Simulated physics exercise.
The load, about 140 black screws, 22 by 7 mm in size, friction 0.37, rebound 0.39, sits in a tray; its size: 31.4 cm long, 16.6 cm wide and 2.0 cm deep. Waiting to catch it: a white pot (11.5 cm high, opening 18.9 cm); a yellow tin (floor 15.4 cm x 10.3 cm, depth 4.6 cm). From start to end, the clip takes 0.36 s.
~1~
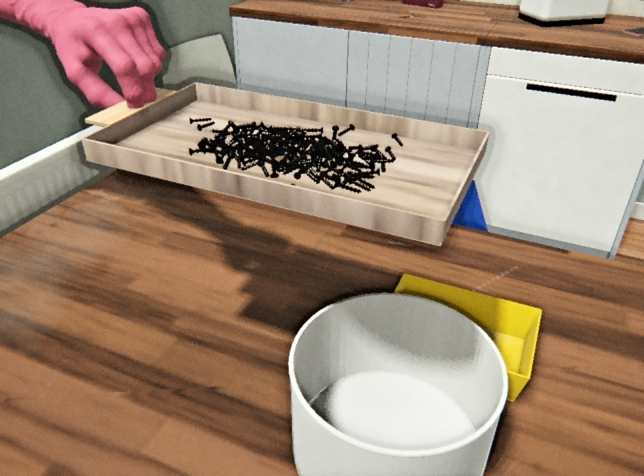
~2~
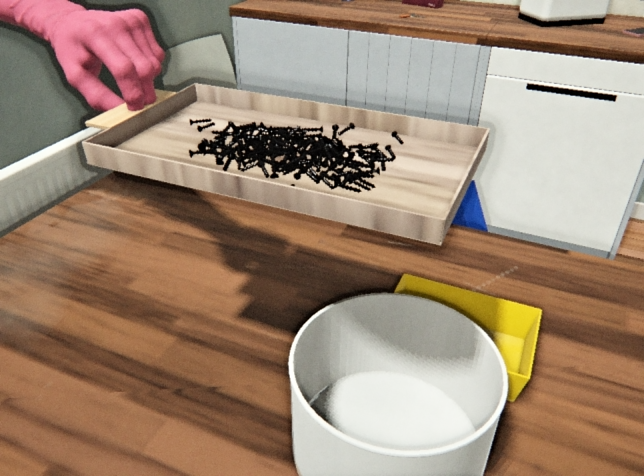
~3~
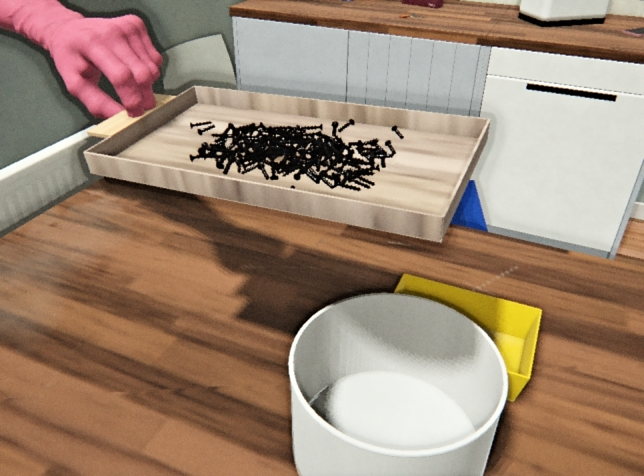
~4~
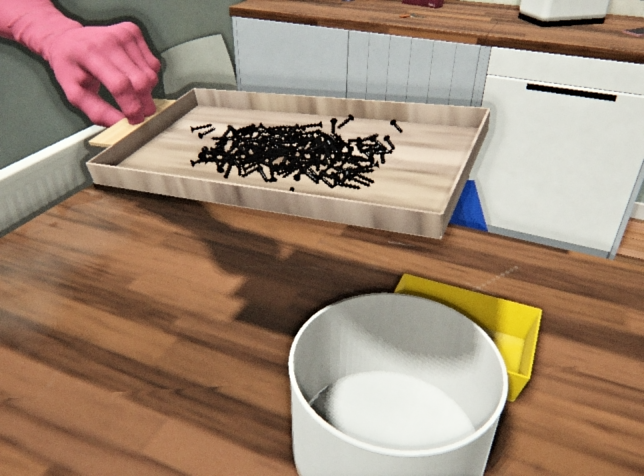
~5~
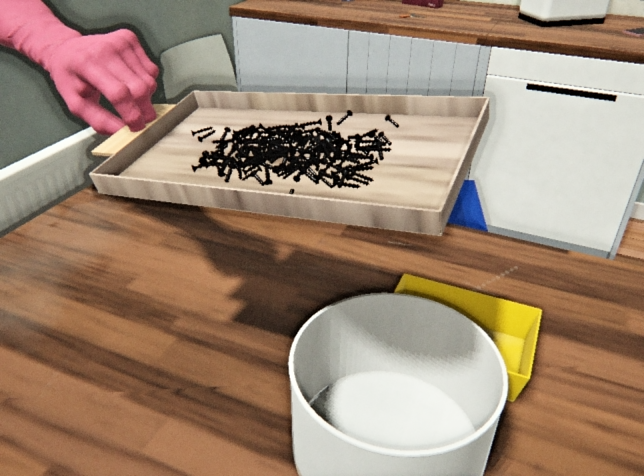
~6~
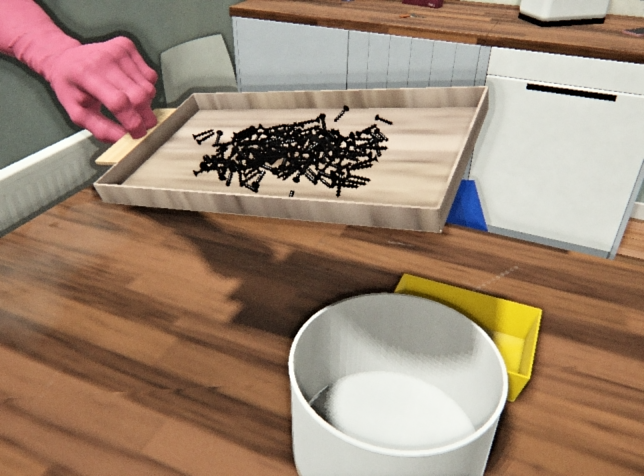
At the start, a pink-gloved hand holds a wooden tray of black screws nearly level above a wood surface, with a white pot and a yellow tin below. The hand then gradually tilts the tray, its front left side lowering slightly, while the screws stay heaped and shift only a little.
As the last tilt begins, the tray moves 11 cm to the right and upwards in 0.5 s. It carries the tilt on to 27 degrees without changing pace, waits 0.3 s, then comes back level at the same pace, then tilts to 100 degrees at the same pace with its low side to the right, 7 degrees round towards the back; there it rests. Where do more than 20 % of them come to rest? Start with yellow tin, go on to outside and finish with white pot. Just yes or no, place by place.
Yellow tin - no, outside - no, white pot - yes.
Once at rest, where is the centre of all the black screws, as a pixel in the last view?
Around (402, 419).
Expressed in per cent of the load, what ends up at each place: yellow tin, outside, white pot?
Yellow tin gets 10, outside gets 15, white pot gets 75.
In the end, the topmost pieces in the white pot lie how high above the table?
About 1.5 cm.
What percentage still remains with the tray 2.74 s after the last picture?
Roughly 80 per cent.
Then, 1.05 s after the last picture, tilt 7 degrees; tray 100 %; middle of all pieces on or above the table near (203, 171).
Then, 1.93 s after the last picture, tilt 31 degrees; tray 100 %; middle of all pieces on or above the table near (416, 164).
Then, 2.74 s after the last picture, tilt 72 degrees; white pot 5 %, tray 80 %, outside 15 %; middle of all pieces on or above the table near (459, 324).
Then, 3.52 s after the last picture, tilt 100 degrees; white pot 55 %, yellow tin 10 %, tray 20 %, outside 15 %; middle of all pieces on or above the table near (417, 390).
In the end, white pot 75 %, yellow tin 10 %, tray 0 %, outside 15 %.
